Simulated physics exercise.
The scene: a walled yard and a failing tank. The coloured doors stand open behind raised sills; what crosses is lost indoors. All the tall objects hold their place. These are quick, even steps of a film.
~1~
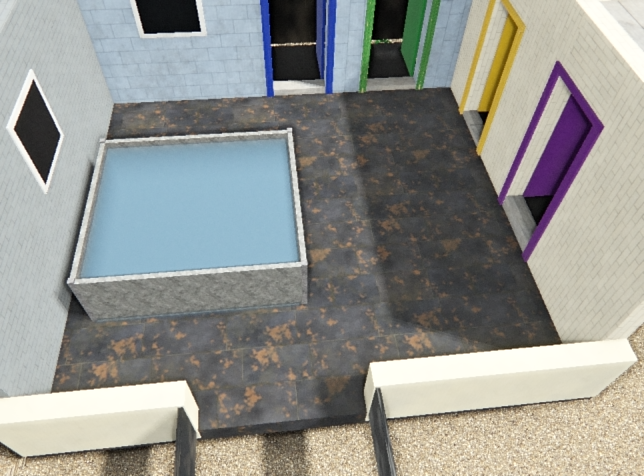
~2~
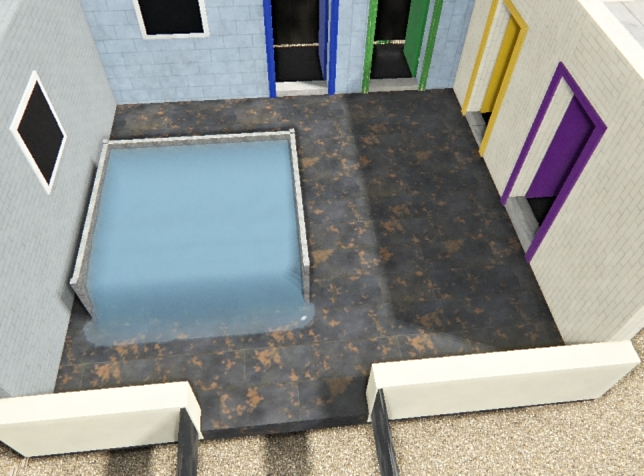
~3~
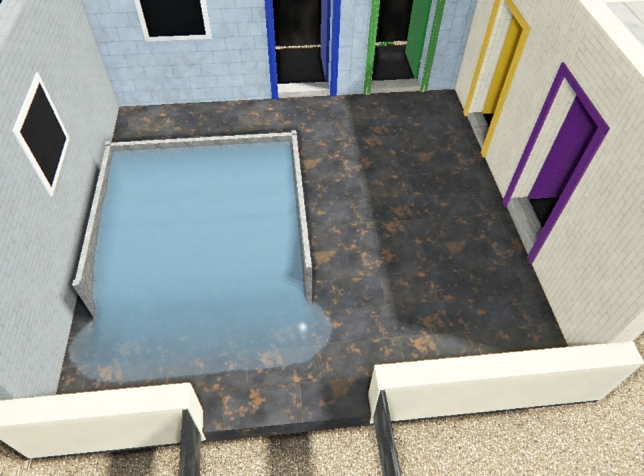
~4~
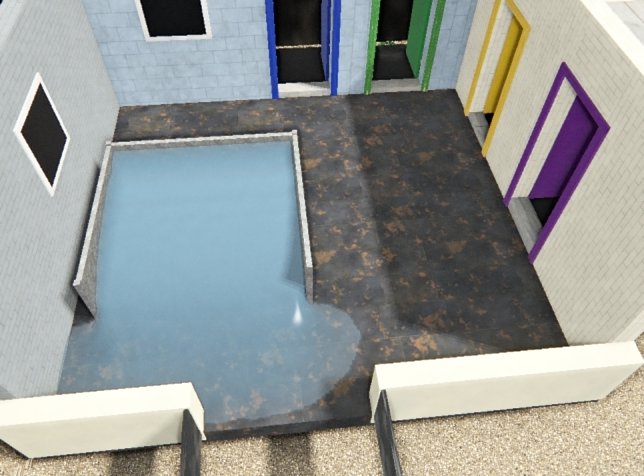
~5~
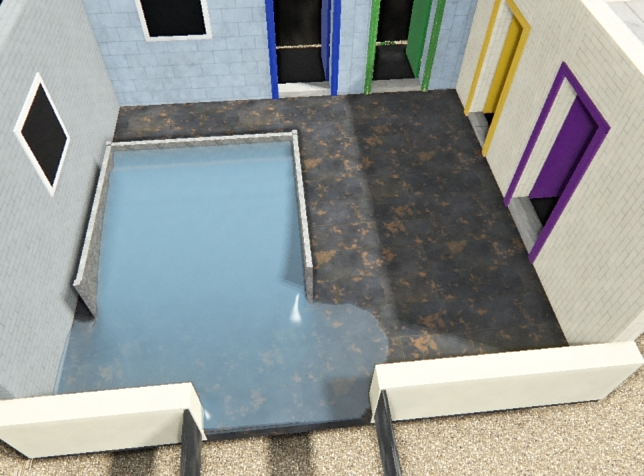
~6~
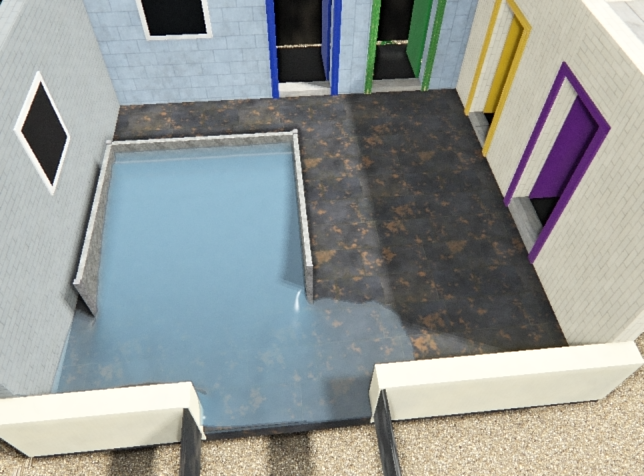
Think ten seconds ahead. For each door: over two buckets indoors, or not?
One by one: The blue door admits no more than that; the purple door admits no more than that; the green door admits no more than that; the yellow door admits no more than that.
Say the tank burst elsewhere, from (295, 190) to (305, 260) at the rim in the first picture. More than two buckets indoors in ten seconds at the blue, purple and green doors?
Then: The blue one lets less in; the purple one floods; the green one passes that mark.
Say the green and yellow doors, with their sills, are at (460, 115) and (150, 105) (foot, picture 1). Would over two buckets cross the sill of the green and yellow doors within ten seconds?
My reading: Green lets less in, yellow floods.
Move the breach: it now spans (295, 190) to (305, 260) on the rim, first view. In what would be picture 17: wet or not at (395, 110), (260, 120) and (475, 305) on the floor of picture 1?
In turn: Not flooded, dry, awash.
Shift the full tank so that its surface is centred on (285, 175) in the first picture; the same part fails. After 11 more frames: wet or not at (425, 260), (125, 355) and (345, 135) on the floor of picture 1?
As listed: Clear, under water, free of water.
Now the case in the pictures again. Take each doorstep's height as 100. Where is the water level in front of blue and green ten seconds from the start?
Roughly 50 per cent, then 70 per cent.
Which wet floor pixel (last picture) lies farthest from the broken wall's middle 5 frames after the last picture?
Roughly at (529, 377).
A moment on, water covers 20 % of the floor; the blue door not reached, the purple door not reached, the green door not reached, the yellow door not reached.
Next, water covers 30 % of the floor; the blue door not reached, the purple door not reached, the green door not reached, the yellow door not reached.
Then, water covers 45 % of the floor; the blue door not reached, the purple door wet at the sill, nothing in, the green door not reached, the yellow door not reached.
Later, water covers 80 % of the floor; the blue door wet at the sill, nothing in, the purple door wet at the sill, nothing in, the green door wet at the sill, nothing in, the yellow door wet at the sill, nothing in.
In the end, water covers 95 % of the floor; the blue door wet at the sill, nothing in, the purple door wet at the sill, nothing in, the green door under two buckets in, the yellow door under two buckets in.
